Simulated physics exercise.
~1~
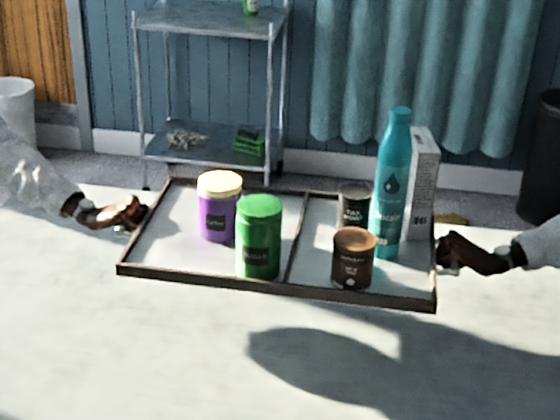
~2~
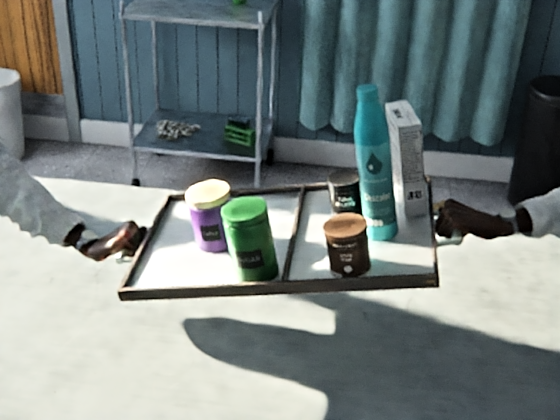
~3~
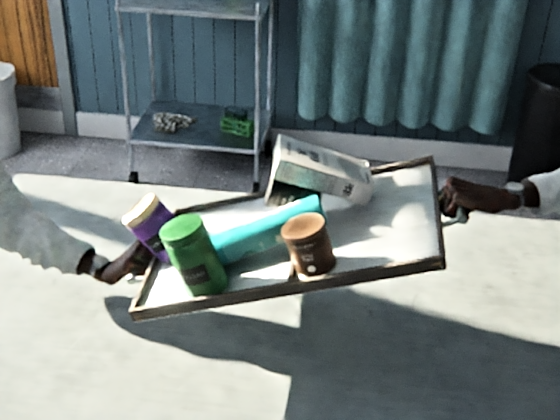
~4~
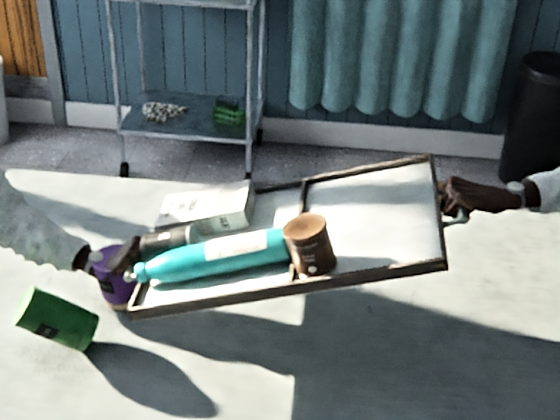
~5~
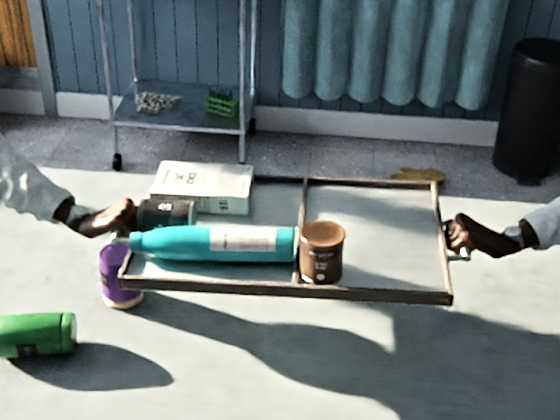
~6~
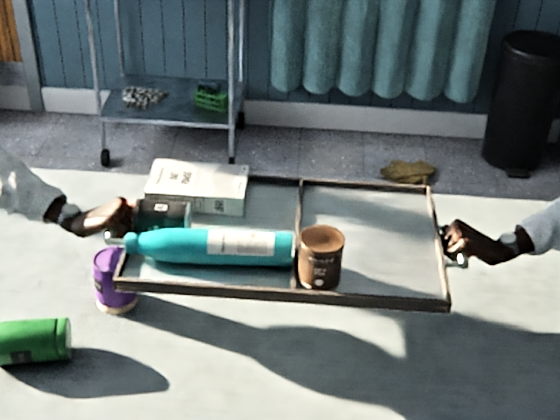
At first, two hands hold a divided tray carrying a purple jar, a green jar, a black tin, a brown tin, a turquoise bottle and a white packet, all upright. The tray starts to dip at its left edge and the items lean. As it tilts further, the bottle, packet and black tin topple and slide left. The purple jar and then the green jar drop off the left end. The hands bring the tray level again, with the bottle, packet and black tin lying on it, the brown tin still upright, and both jars on the pale surface below.
